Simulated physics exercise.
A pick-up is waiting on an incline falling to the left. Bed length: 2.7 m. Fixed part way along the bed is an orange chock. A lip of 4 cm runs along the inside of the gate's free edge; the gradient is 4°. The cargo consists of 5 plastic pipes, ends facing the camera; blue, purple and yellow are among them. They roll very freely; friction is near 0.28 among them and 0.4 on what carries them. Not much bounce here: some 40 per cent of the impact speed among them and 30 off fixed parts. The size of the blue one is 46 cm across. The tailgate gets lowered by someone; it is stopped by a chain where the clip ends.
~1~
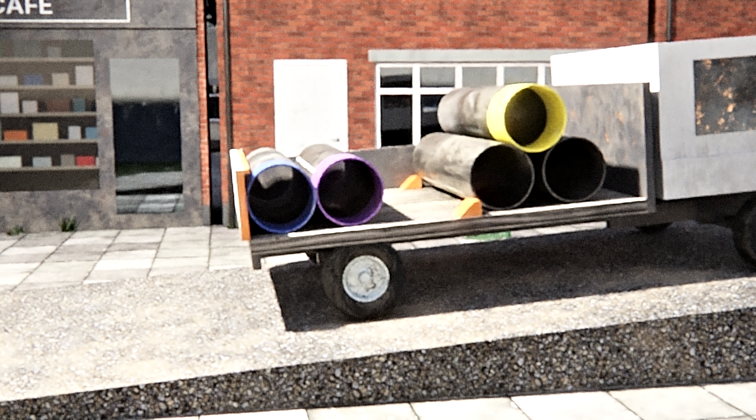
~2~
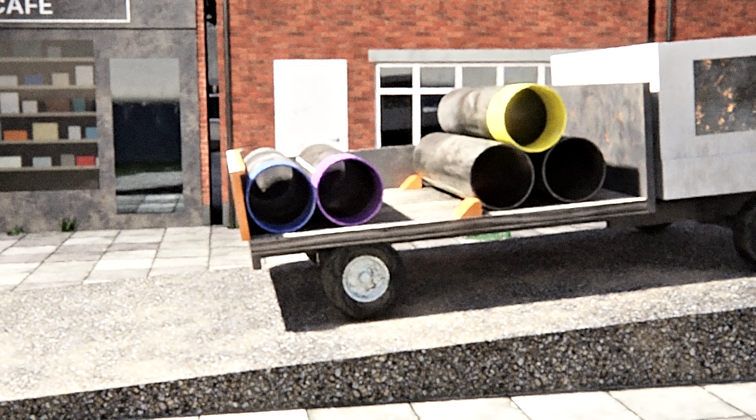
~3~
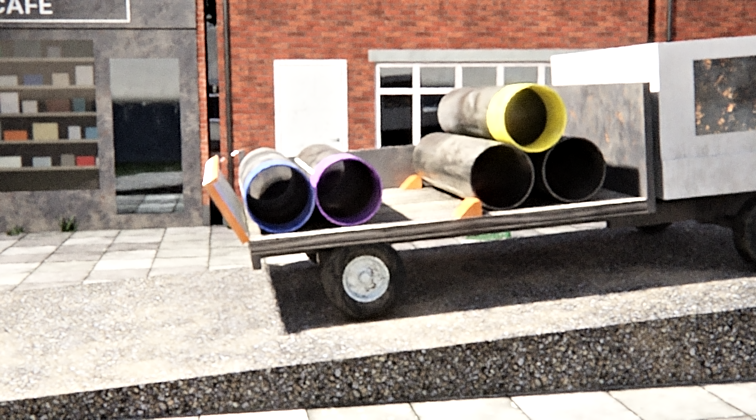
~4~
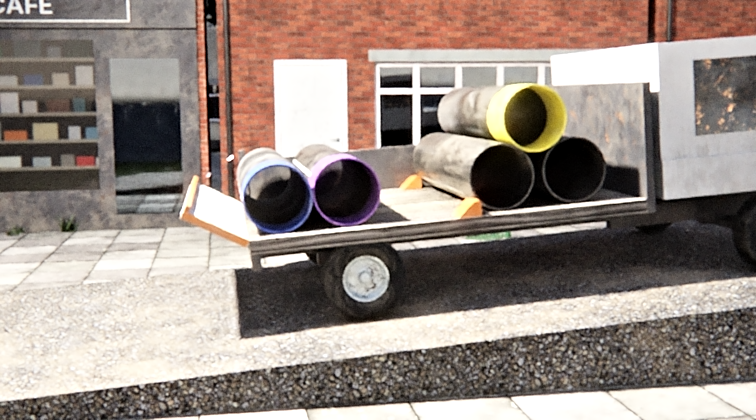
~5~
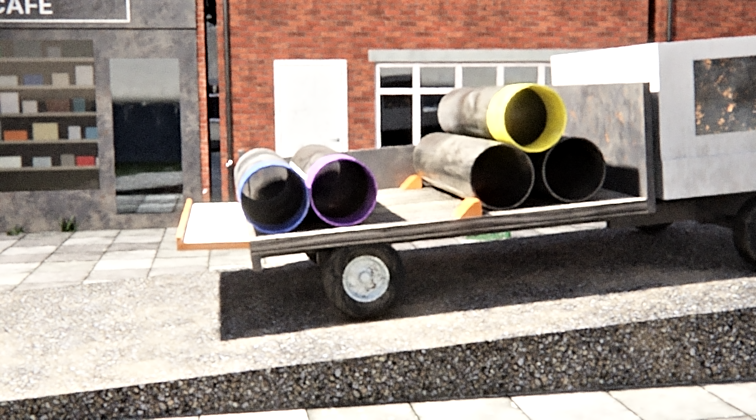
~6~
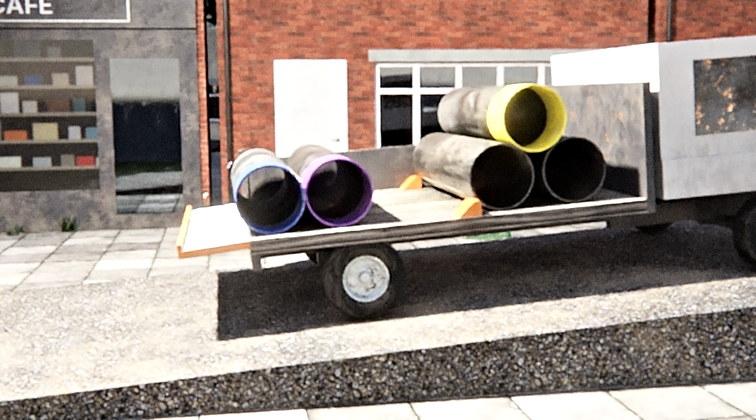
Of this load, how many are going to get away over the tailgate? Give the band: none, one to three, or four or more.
The band is one to three.
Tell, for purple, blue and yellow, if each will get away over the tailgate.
Result: Purple breaks loose; blue breaks loose; yellow is restrained.
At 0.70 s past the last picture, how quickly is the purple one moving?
It's travelling at about 0.4 m/s.
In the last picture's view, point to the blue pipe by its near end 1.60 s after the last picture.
(172, 206), roughly.
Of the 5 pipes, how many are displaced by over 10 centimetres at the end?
Count: 2.
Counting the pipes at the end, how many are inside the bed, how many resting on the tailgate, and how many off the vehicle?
Tally: 3; 0; 2.
Then, 0.7 s after the last picture, blue is on the gate, 5 cm past the hinge, rolling left; purple is on the bed, 40 cm short of the hinge, rolling left; yellow is up on others, 200 cm short of the hinge; 0 of 5 are out.
Then, 1.6 s after the last picture, blue is on the gate, 45 cm past the hinge, rolling left; purple is on the gate, 5 cm past the hinge, rolling left; no change for yellow; 0 of 5 are out.
Then, 2.7 s after the last picture, blue is out on the ground; purple is dropping off the gate; no change for yellow; 2 of 5 are out.
At rest (5.8 s after the last picture), blue is out on the ground; purple is off the vehicle; yellow is up on others, 200 cm short of the hinge; 2 of 5 are out.
